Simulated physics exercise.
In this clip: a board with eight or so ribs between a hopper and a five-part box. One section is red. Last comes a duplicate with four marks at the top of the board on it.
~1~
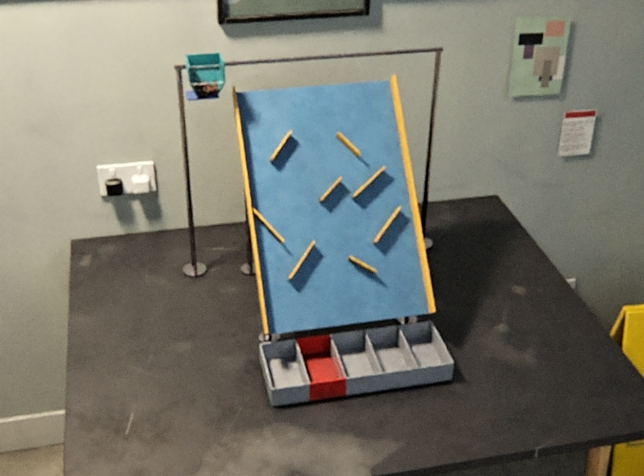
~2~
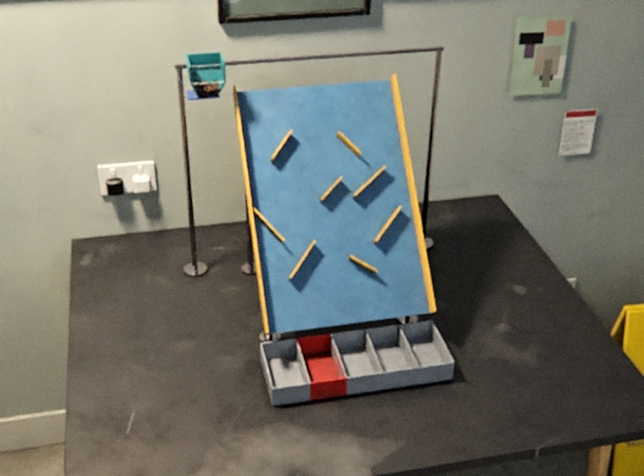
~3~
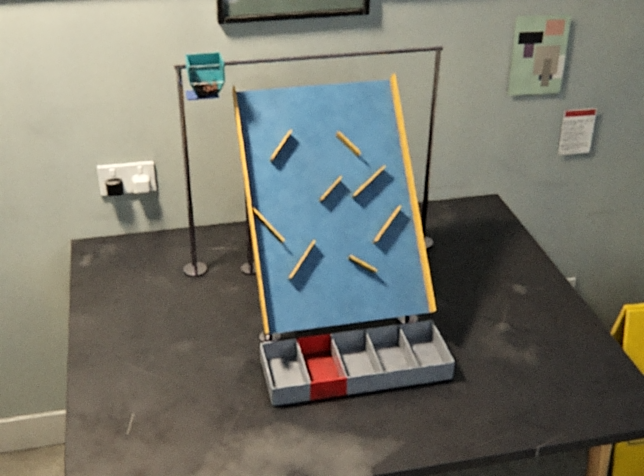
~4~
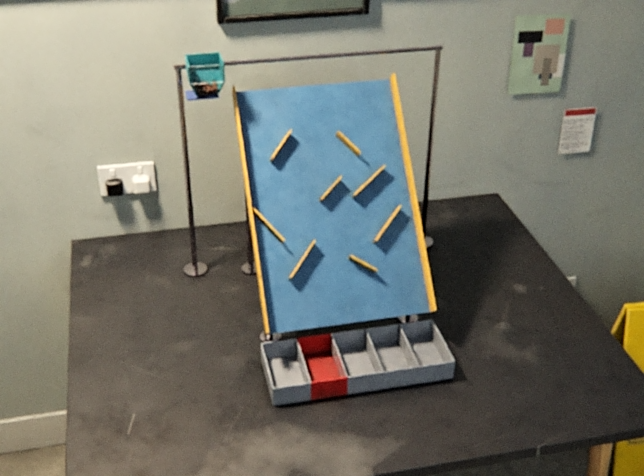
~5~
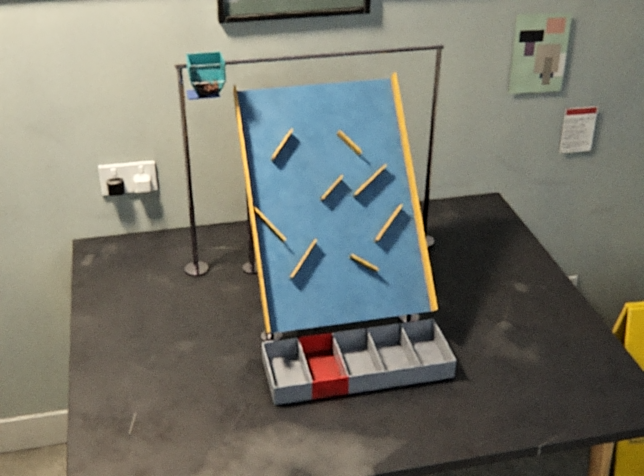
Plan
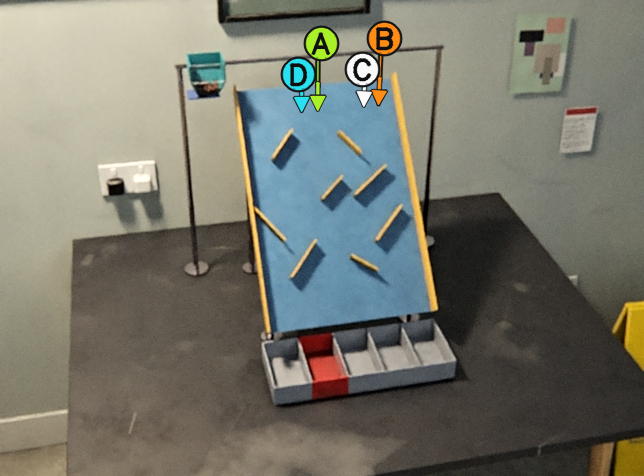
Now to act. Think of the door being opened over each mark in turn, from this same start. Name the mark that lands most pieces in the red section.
C is best.
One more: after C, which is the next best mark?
It is B.
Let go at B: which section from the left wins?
The fifth from the left.
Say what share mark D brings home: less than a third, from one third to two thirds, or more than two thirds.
Mark D gives less than a third.
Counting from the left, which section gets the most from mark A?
It is the first one.
On the marked copy, mark A meets the board at (317, 105); mark B meets the board at (378, 99); mark C meets the board at (363, 101); mark D meets the board at (301, 106).
If A is chosen, a small part in the red section, nearly all in other sections.
If B is chosen, about a quarter in the red section, about two thirds in other sections, a small part outside the box.
If C is chosen, about half in the red section, about a third in other sections, a small part outside the box.
If D is chosen, a stray few in the red section, nearly all in other sections.
